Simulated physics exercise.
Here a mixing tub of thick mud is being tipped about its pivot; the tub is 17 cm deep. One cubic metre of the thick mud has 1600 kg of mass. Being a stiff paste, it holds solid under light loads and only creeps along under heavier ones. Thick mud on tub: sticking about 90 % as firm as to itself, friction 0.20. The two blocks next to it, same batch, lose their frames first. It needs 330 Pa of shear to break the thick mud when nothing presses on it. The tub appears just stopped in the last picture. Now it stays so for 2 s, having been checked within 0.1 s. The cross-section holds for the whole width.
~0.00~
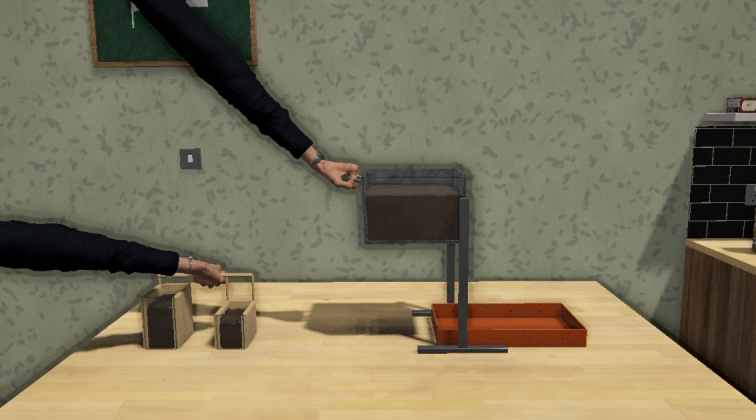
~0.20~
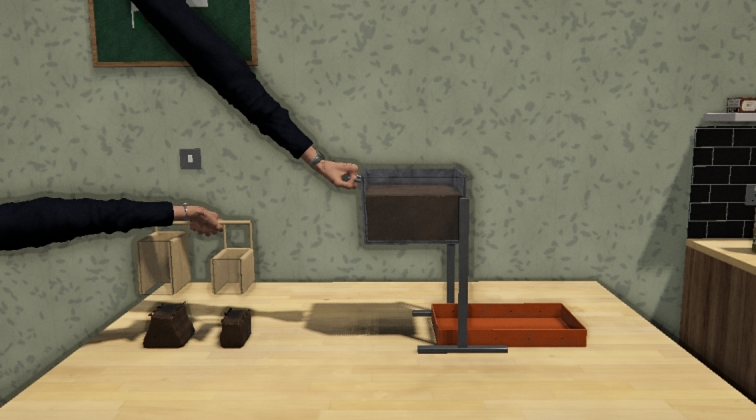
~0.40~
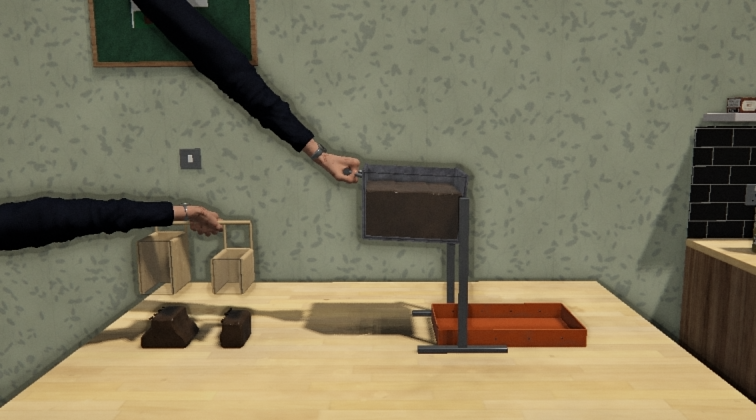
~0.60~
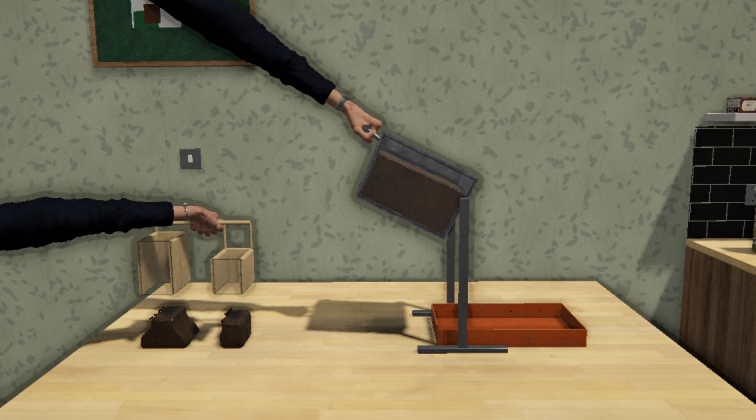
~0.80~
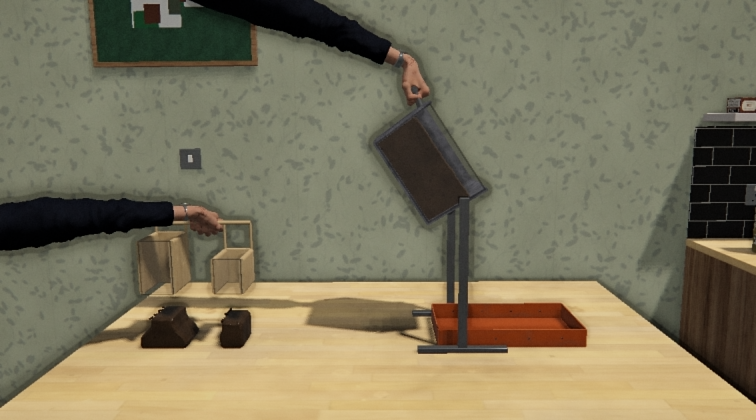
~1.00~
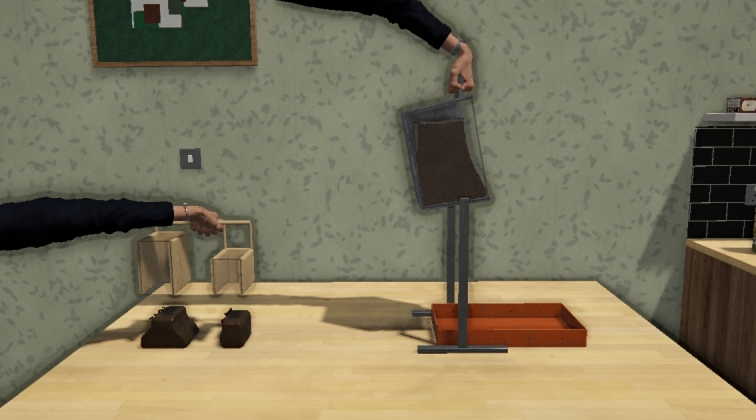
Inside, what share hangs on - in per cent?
I would say around 46 per cent.
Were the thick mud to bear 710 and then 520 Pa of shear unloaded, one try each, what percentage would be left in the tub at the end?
First 100 %, second 60 %.
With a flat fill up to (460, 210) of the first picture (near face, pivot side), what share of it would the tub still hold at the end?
I'd guess around 75 in a hundred.
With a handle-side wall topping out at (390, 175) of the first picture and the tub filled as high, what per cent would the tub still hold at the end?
Then near 65 % stays in the tub.
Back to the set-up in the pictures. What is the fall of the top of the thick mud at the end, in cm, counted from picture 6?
Roughly 12 cm.
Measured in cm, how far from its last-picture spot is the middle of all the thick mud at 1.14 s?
It has moved close to 6 cm.
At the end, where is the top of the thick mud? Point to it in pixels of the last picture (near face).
Looking at the last picture, I'd put it at about (435, 167).
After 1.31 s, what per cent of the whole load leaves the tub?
7 %.
After 1.14 s, the tub is at 79 degrees and holds 80 %.
After 1.31 s, the tub is at 79 degrees and holds 54 %.
After 1.48 s, the tub is at 79 degrees and holds 47 %.
After 1.65 s, the tub is at 79 degrees and holds 46 %.
After 3.00 s, the tub is at 79 degrees and holds 46 %.
